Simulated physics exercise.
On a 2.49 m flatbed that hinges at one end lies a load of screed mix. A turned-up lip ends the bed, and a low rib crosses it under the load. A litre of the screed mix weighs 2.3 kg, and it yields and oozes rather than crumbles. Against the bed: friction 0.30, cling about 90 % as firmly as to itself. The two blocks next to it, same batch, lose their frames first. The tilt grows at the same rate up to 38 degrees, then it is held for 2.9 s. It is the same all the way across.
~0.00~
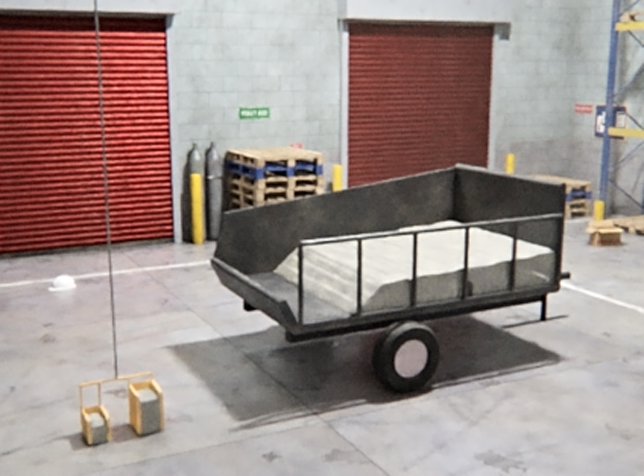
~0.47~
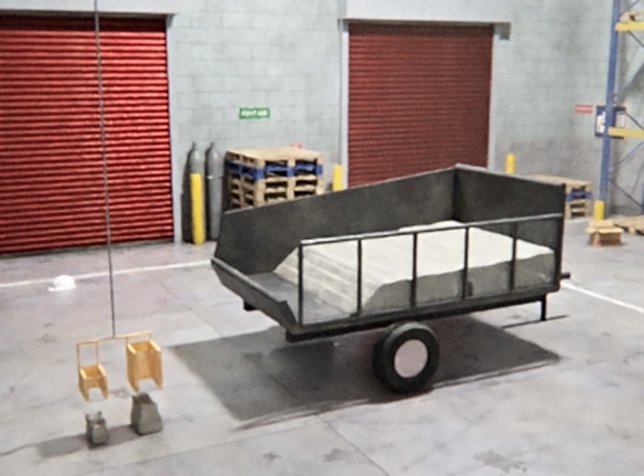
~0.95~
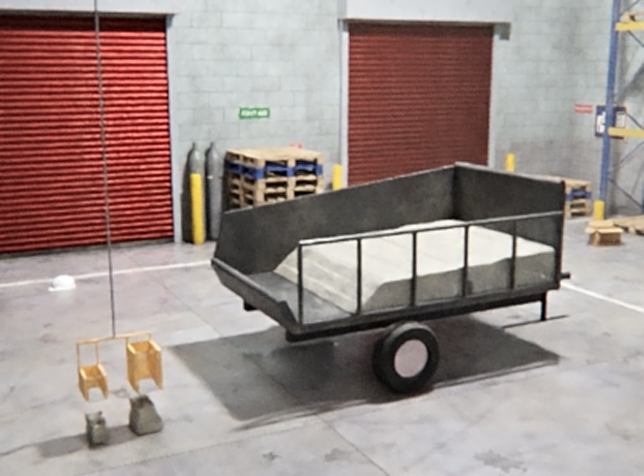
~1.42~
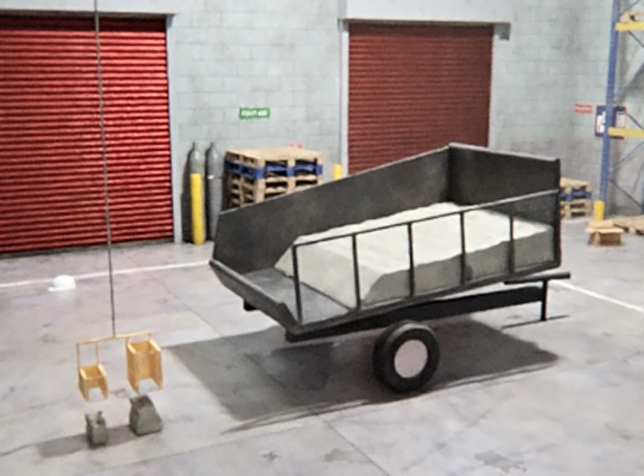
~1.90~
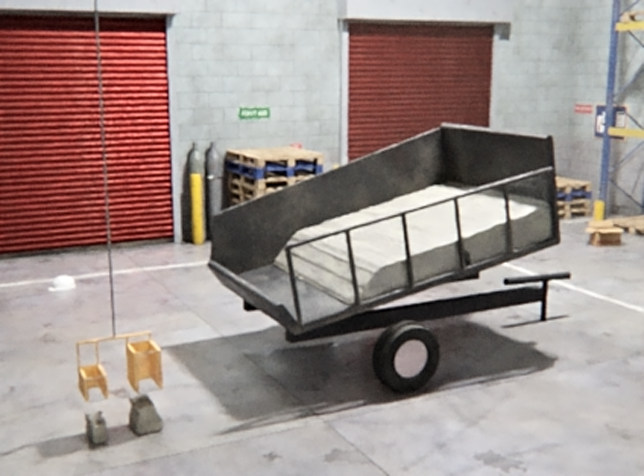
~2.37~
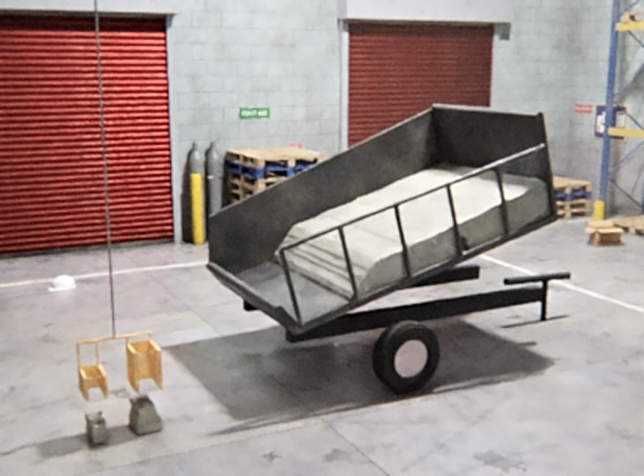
A dark trailer bed loaded with a pale, thick slab sat level while two small yellow moulds lifted off grey blocks at left, and then the bed's right end rose steadily into a slant.
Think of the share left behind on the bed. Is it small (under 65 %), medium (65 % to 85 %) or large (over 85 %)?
It comes out medium: 65 % to 85 %.
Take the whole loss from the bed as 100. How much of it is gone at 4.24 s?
Some 0 per cent.
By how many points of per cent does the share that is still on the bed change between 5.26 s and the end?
Near 14 %.
After 3.23 s, the tilt is 23 degrees and 100 % is on the bed.
After 4.24 s, the tilt is 34 degrees and 100 % is on the bed.
After 5.26 s, the tilt is 38 degrees and 89 % is on the bed.
After 6.28 s, the tilt is 38 degrees and 80 % is on the bed.
After 7.75 s, at the end, the tilt is 38 degrees and 74 % is on the bed.
